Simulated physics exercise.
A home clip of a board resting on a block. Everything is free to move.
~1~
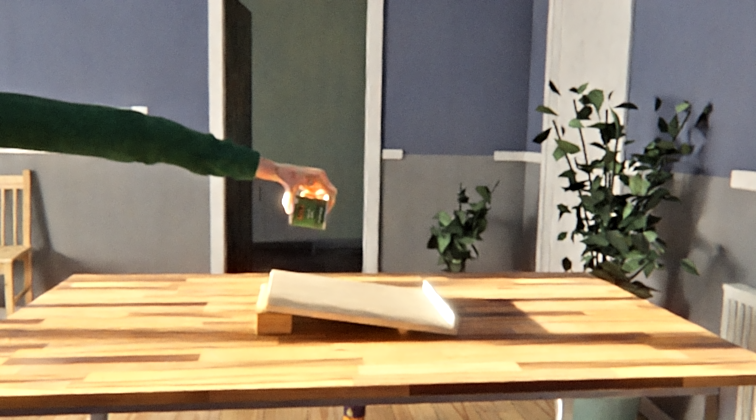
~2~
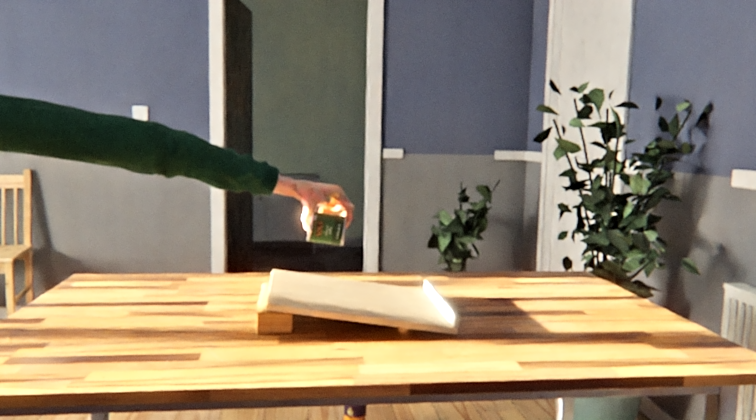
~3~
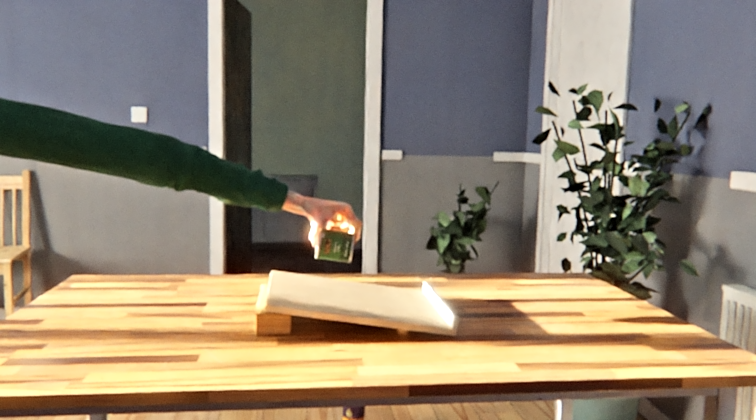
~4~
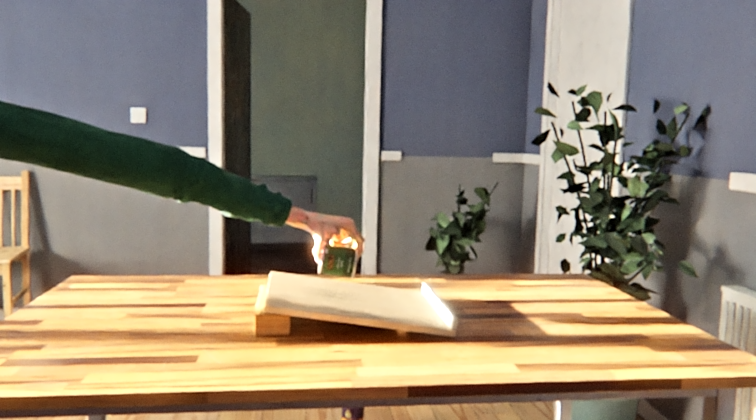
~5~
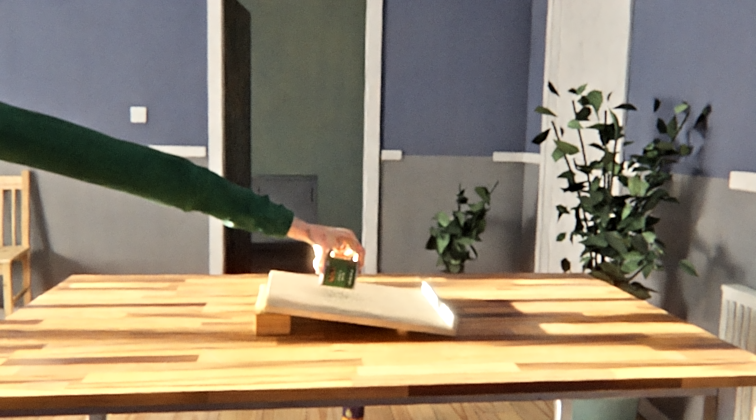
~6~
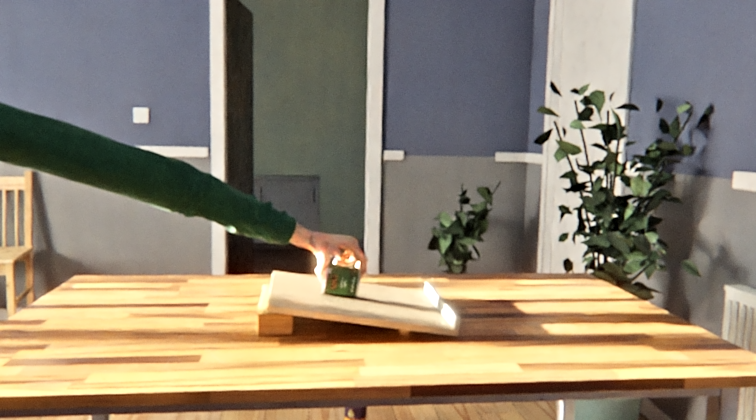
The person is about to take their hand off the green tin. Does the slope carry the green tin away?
It stays where it is put.
Then, 0.20 s on from there, no change.
Then, 0.40 s on from there, green tin resting near (341, 281).
In the end, it is unmoved. At the end, from the last picture's camera, green tin near (341, 281). The green tin keeps its place.
